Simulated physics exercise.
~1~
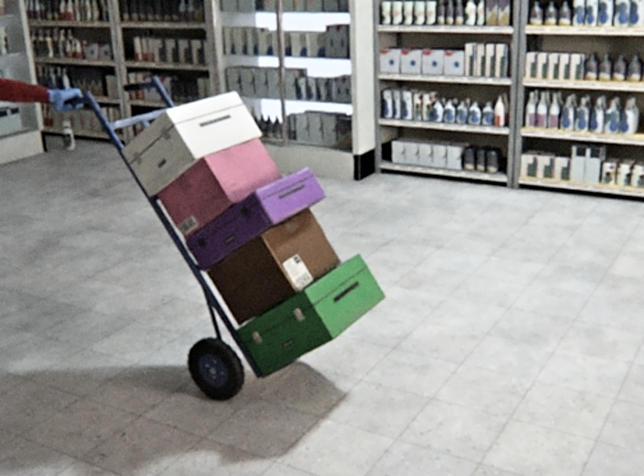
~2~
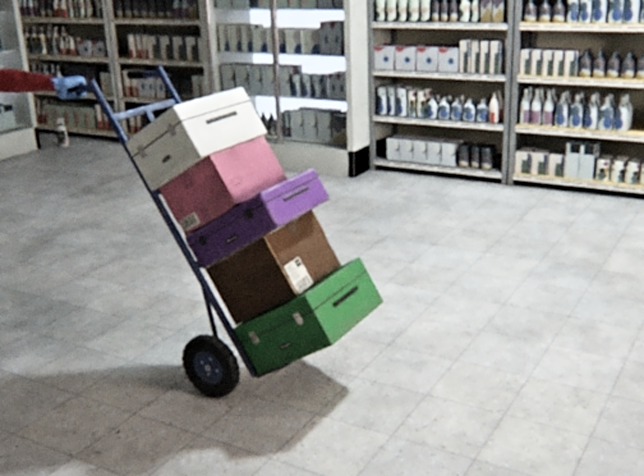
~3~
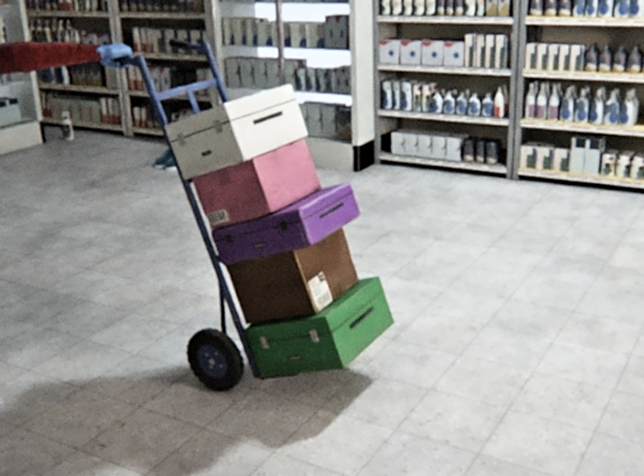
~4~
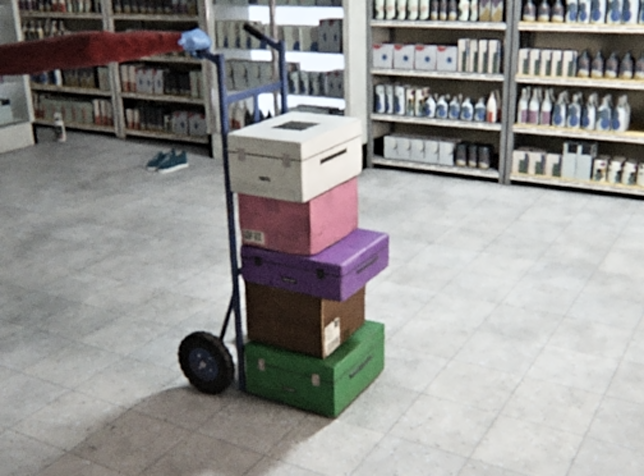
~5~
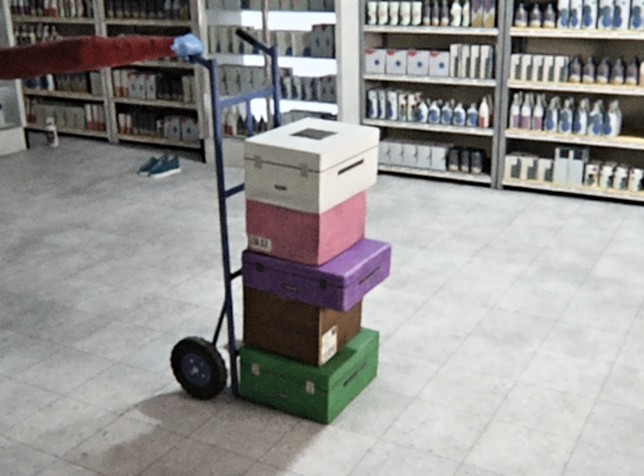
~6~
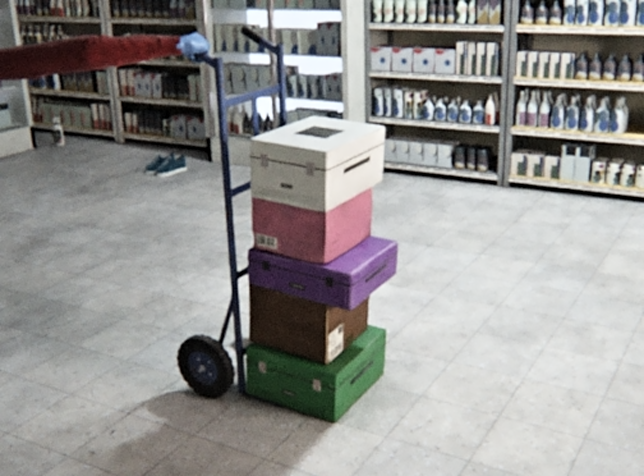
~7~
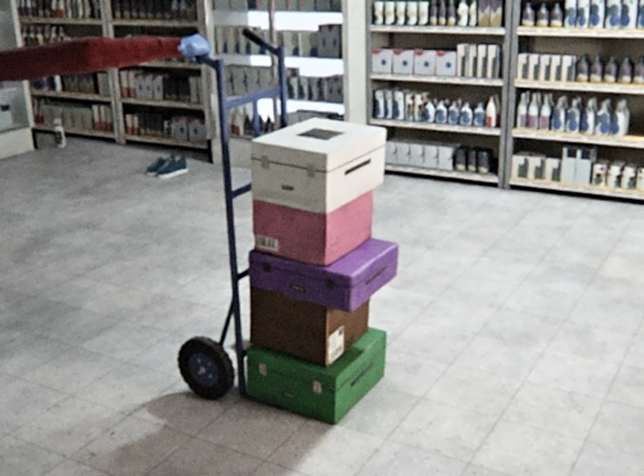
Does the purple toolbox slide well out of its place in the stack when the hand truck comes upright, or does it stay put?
The purple toolbox stays put, remaining essentially where it was in the stack between the pink and brown boxes.
